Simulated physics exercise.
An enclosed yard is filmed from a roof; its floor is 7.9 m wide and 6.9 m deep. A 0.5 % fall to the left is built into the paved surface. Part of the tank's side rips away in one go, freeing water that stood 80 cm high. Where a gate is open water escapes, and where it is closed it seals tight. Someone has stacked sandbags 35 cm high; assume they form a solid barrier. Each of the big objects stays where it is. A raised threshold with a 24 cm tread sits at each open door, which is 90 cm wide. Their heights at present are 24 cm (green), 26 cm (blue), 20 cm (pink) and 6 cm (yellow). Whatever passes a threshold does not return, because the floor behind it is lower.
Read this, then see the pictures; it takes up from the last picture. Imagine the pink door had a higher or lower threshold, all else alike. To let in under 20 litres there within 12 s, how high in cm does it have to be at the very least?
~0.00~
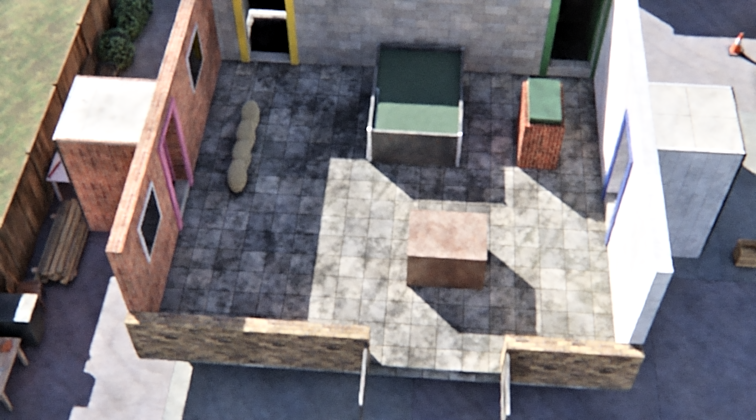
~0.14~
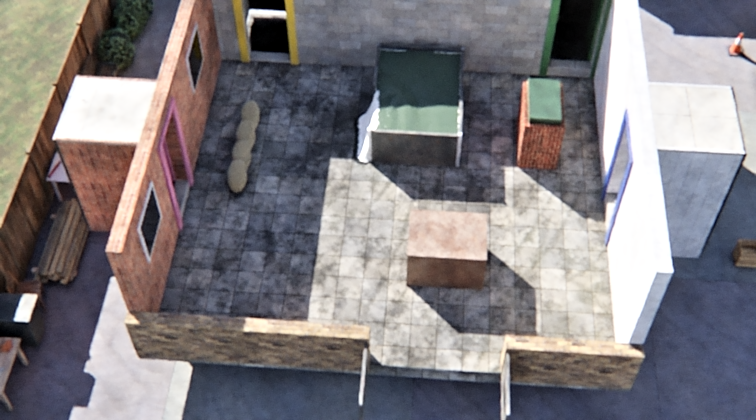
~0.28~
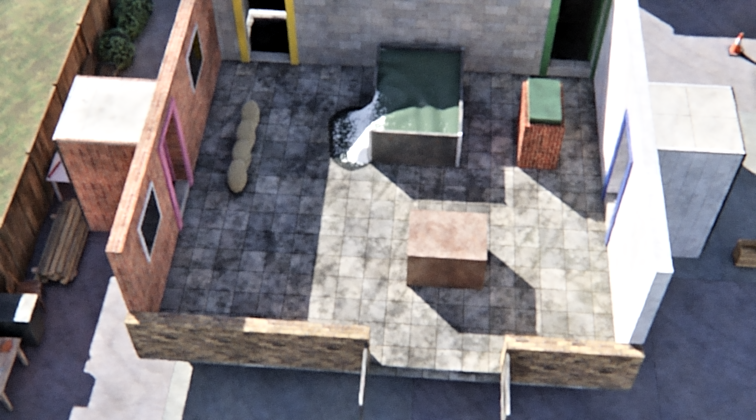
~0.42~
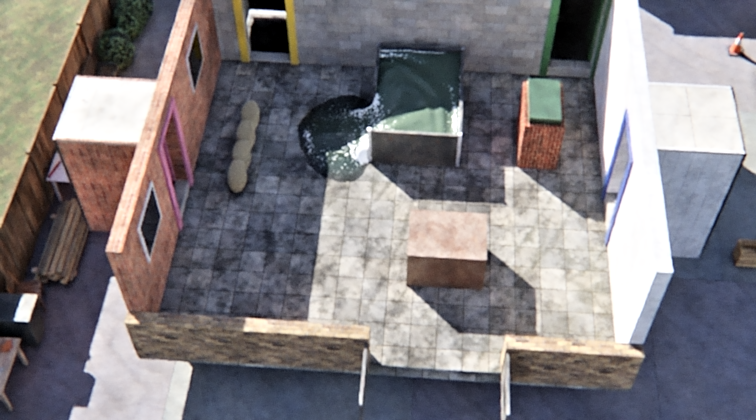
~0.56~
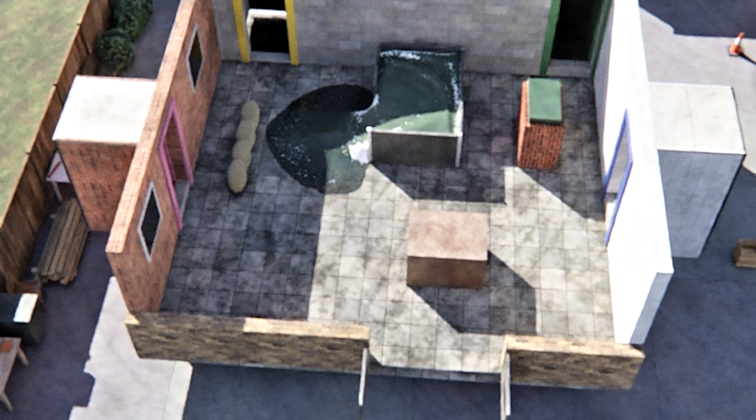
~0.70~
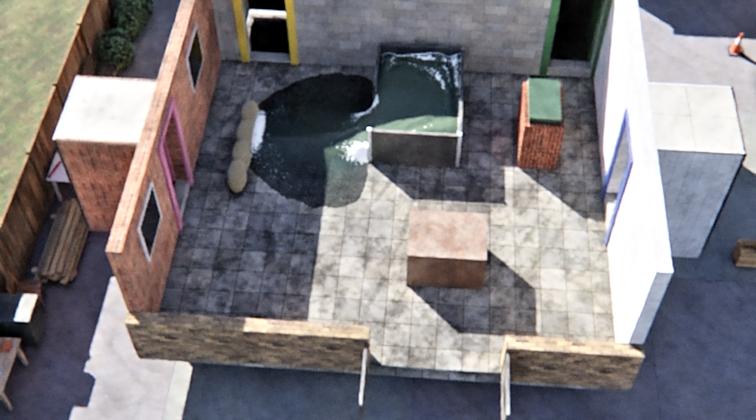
At least roughly 8 cm.
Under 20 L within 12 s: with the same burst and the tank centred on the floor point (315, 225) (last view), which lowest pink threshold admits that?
About 31 centimetres.
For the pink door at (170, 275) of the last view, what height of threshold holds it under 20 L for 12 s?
Around 12.0 cm would do it.
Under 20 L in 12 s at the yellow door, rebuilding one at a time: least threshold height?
Yellow - roughly 25 cm.
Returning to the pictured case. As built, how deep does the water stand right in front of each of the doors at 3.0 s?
Centimetres: Green = 0, blue = 0, pink = 4, yellow = 24.
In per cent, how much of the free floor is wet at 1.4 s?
Near 25 per cent is wet.
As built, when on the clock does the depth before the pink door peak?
Near 9.0 seconds.
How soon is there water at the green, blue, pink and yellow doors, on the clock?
Green = 8.5 s, blue = 8.5 s, pink = 2.4 s, yellow = 1.1 s.
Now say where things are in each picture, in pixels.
In the first picture, the tank at (418, 91) is whole and still, 80 cm deep; the pink door at (177, 171) is dry.
In the second picture, the front is at (358, 124), 0.3 m from the gap at (374, 127); 0.3 m2 of floor is wet, 80 cm left at the back.
In the third picture, the gap is at (374, 129), the front 0.8 m out at (333, 134); the back of the tank holds 80 cm.
In the fourth picture, the gap is at (374, 130), the front 1.4 m out at (303, 134); the back of the tank holds 75 cm.
In the fifth picture, water pours out at (374, 130) and has run 2.1 m, to (270, 132); about 6 cm deep outside, 68 cm at the back.
In the sixth picture, water pours out at (374, 130) and has run 2.4 m, to (260, 110); about 6 cm deep outside, 69 cm at the back; the pink door at (177, 171), 3.9 m from the gap, is still 1.6 m from the nearest water.
After 1.4 s water covers 25 % of the floor, deepest (46 cm) near (257, 138); it has not reached the pink door.
After 3.0 s water covers 35 % of the floor, deepest (34 cm) near (168, 320); 4 cm at the pink door, 0 litres in over its 20 cm threshold.
After 12.0 s water covers 85 % of the floor, deepest (10 cm) near (254, 152); 9 cm at the pink door, 0 litres in over its 20 cm threshold.
At the pink door as built, the water arrived by 2.5 s and peaked near 12 cm at 9.2 s.
Run again over the same 12 s with other heights there, 34 litres in over 7 cm, 9 litres over 9.5 cm. The limit of 20 litres is kept from about 8 cm up.
